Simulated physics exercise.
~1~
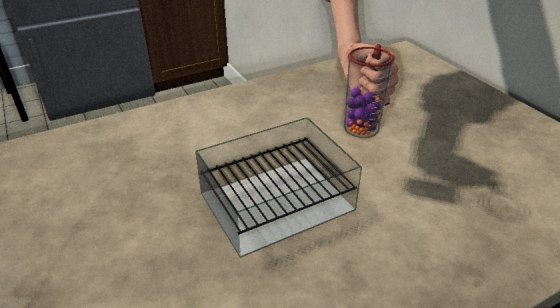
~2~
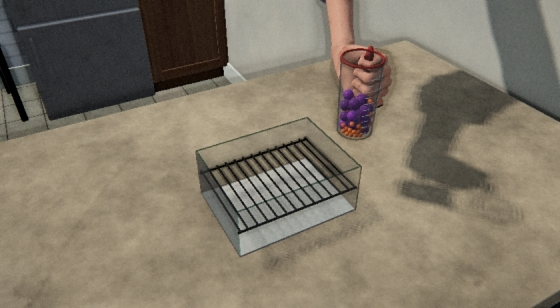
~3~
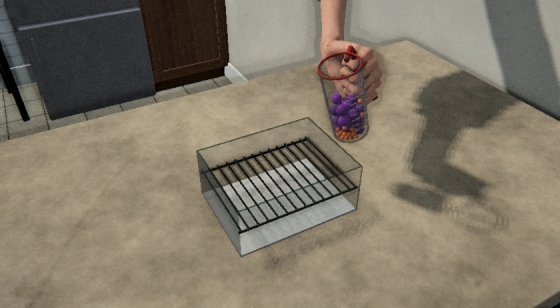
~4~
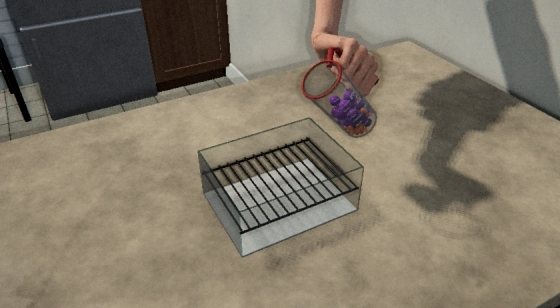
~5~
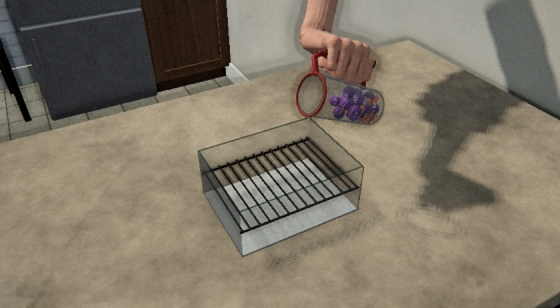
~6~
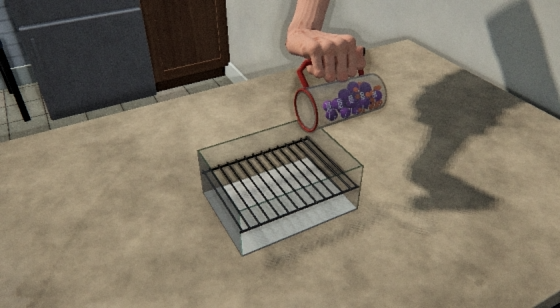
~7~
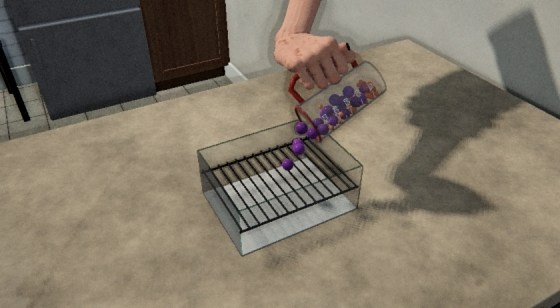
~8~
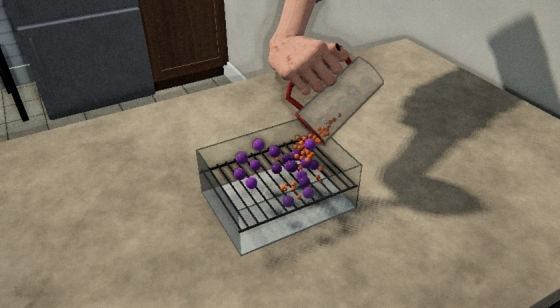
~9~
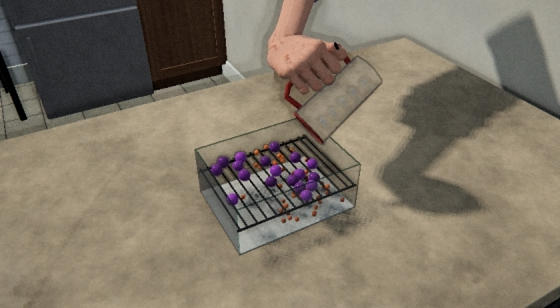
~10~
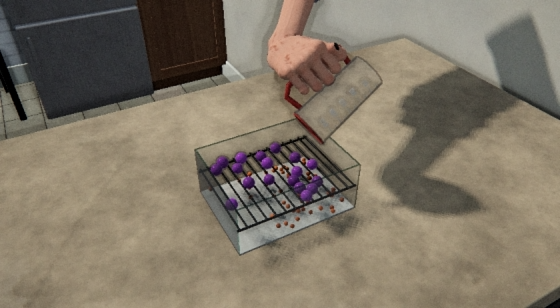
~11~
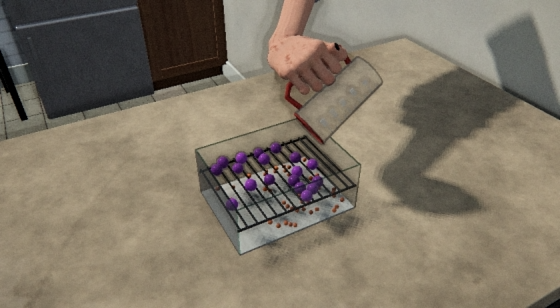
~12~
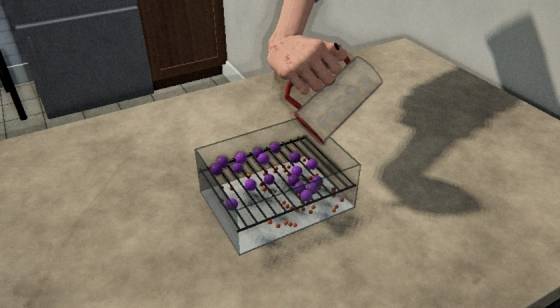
A hand holds a clear, red-rimmed cup of purple balls and small orange pieces above a table, beside a clear box with a dark wire rack across it. The hand shifts slightly left and tips the cup onto its side, its mouth toward the box. Purple balls tumble out first onto the wires, and the orange pieces follow as the cup tilts further down. The balls spread over the rack while the orange pieces slip between the bars. At the end, the purple balls rest on the wires, the orange pieces lie beneath, and the emptied cup stays tilted above.
